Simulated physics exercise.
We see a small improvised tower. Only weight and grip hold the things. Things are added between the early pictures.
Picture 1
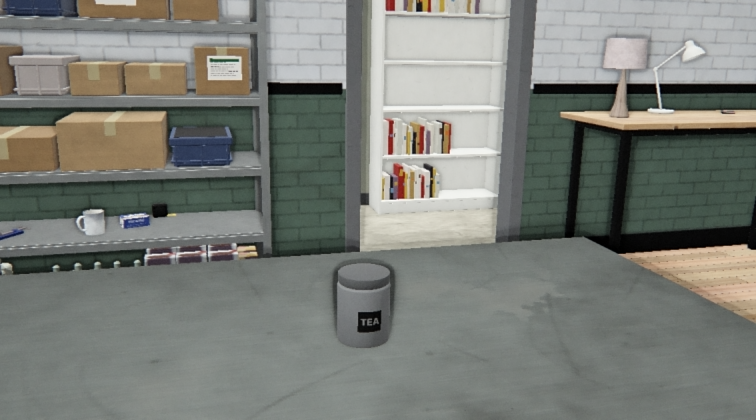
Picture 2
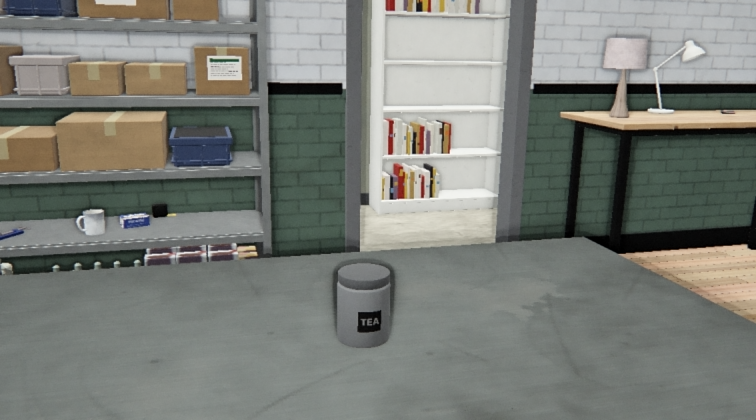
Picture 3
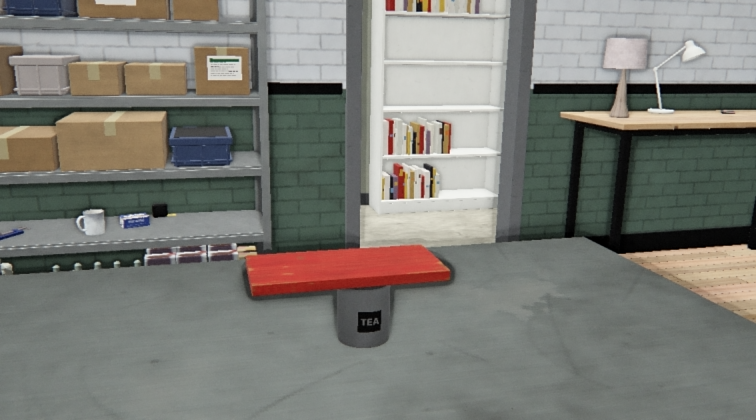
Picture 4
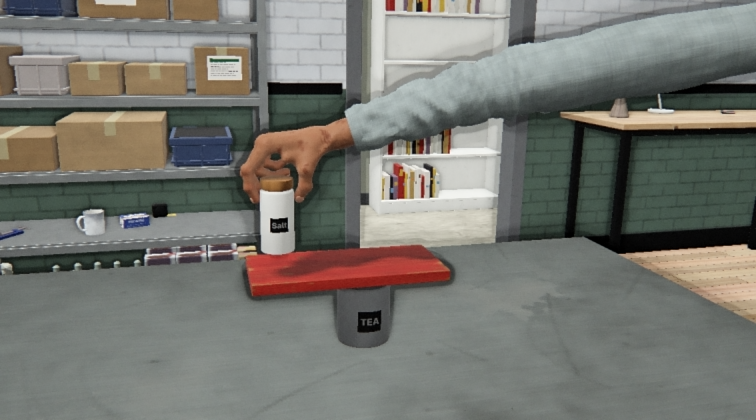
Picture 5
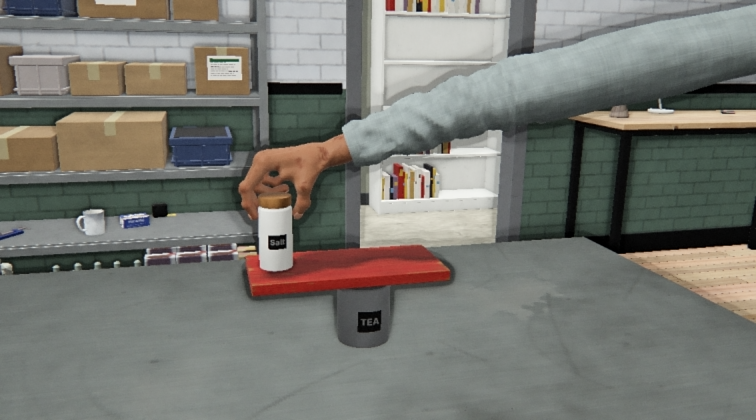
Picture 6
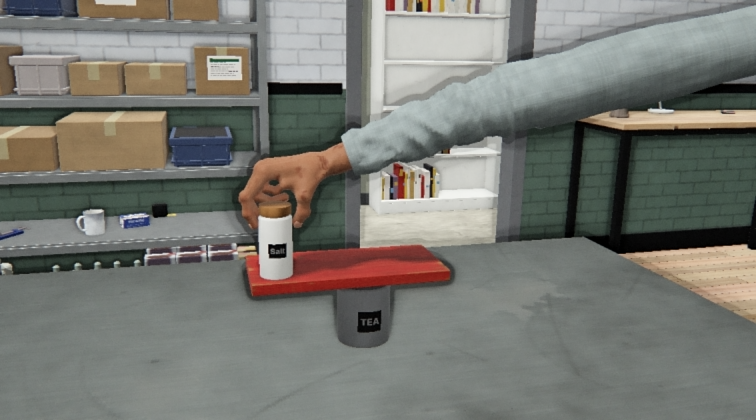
On a gray tabletop, a tea canister stood alone before a red board appeared across its top, and then a hand lowered a white salt shaker onto the board's left end.
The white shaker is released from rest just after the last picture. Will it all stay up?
Outcome: The stack loses its balance.
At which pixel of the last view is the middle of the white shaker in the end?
Near (165, 344).
Then, 0.40 s later than the last frame, white shaker now fallen; red board tilted by 52°.
Then, 0.50 s later than the last frame, red board tilted by 47°.
Then, 0.80 s later than the last frame, red board now fallen.
When it is over, fallen, red board and white shaker; grey jar as before. End places, in pixels of the last picture, white shaker near (165, 343). The stack comes apart.
